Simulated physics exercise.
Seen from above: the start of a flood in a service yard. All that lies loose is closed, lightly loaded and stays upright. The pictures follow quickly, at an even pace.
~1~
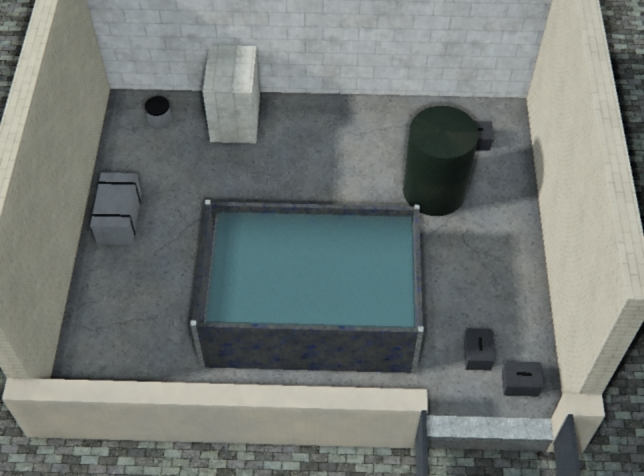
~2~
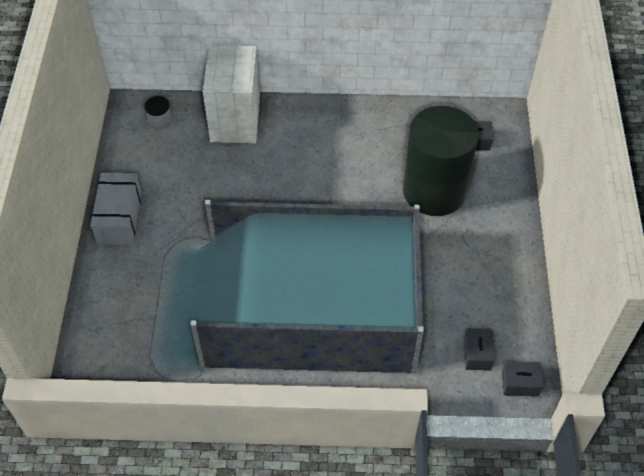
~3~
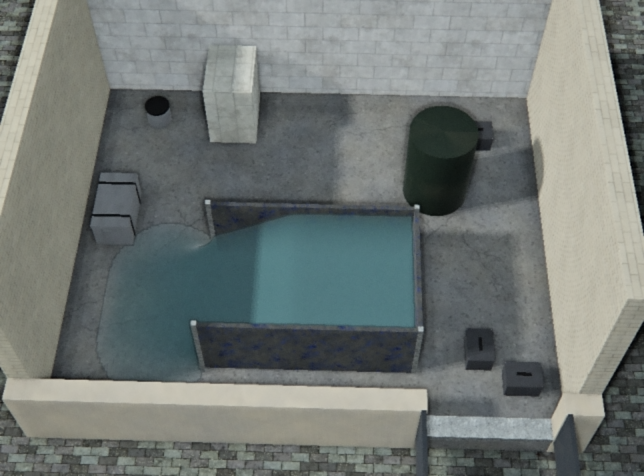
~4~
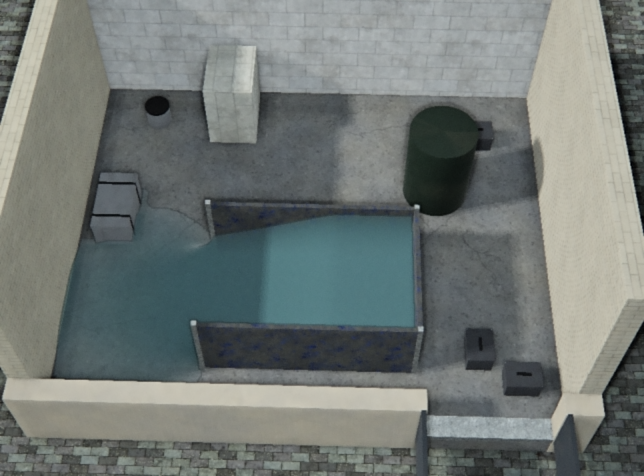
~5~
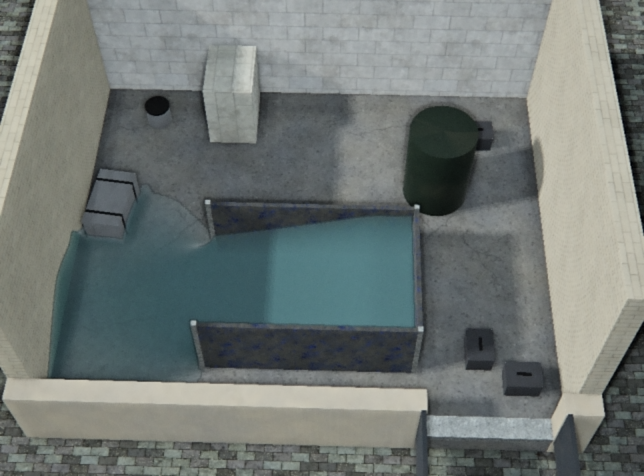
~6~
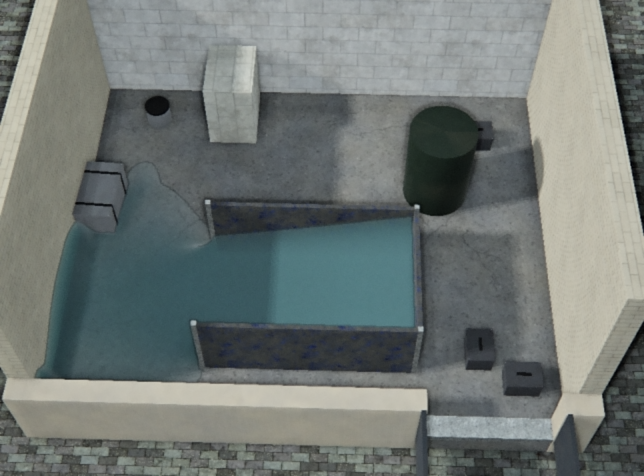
To begin with, water fills a walled tank in a yard set with a green cylinder and several boxes. The tank's left side opens and water pours out leftward, spreading across the floor to the left wall, where it nudges a grey trunk slightly, turning it, while everything else stays put.
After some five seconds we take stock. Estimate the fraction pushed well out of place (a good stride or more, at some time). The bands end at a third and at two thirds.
Share: At least two thirds.
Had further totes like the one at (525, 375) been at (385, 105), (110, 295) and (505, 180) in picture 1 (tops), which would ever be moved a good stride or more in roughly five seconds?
One after the other: Pushed that far, pushed that far, less than that.
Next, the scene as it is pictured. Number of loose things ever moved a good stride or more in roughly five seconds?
It comes to 5.
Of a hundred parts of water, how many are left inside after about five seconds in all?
Roughly 96 per cent.
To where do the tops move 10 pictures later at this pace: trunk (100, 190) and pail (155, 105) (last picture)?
At about (163, 95) and (199, 72).
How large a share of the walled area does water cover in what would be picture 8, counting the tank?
I make it 35 per cent.
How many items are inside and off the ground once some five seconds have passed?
It comes to 5.
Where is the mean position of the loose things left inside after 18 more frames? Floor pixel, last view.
At about (361, 214).
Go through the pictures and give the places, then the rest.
In the first picture, a trunk at (114, 199), on the bottom; a tote at (477, 130) rests on the ground; 0 of 5 have shifted.
In the second picture, a trunk at (114, 199) rests on the ground; a tote at (477, 130) rests on the ground; 0 of 5 have shifted.
In the third picture, a trunk at (114, 199), on the bottom; a tote at (477, 130) rests on the ground; 0 of 5 have shifted.
In the fourth picture, a trunk at (114, 199), on the bottom; a tote at (477, 130) rests on the ground; 0 of 5 have shifted.
In the fifth picture, a trunk at (109, 197) rests on the ground, close to its start; a tote at (477, 130), on the bottom; 1 of 5 have shifted.
In the sixth picture, a trunk at (98, 188), on the bottom, close to its start; a tote at (477, 130) rests on the ground; 1 of 5 have shifted.
A moment on, 0 of 5 are well off their spots; 0 afloat.
Next, 2 of 5 are well off their spots; 2 afloat.
Later, 3 of 5 are well off their spots; 2 afloat.
In the end, 5 of 5 are well off their spots, and 5 have been at some point; 5 afloat.
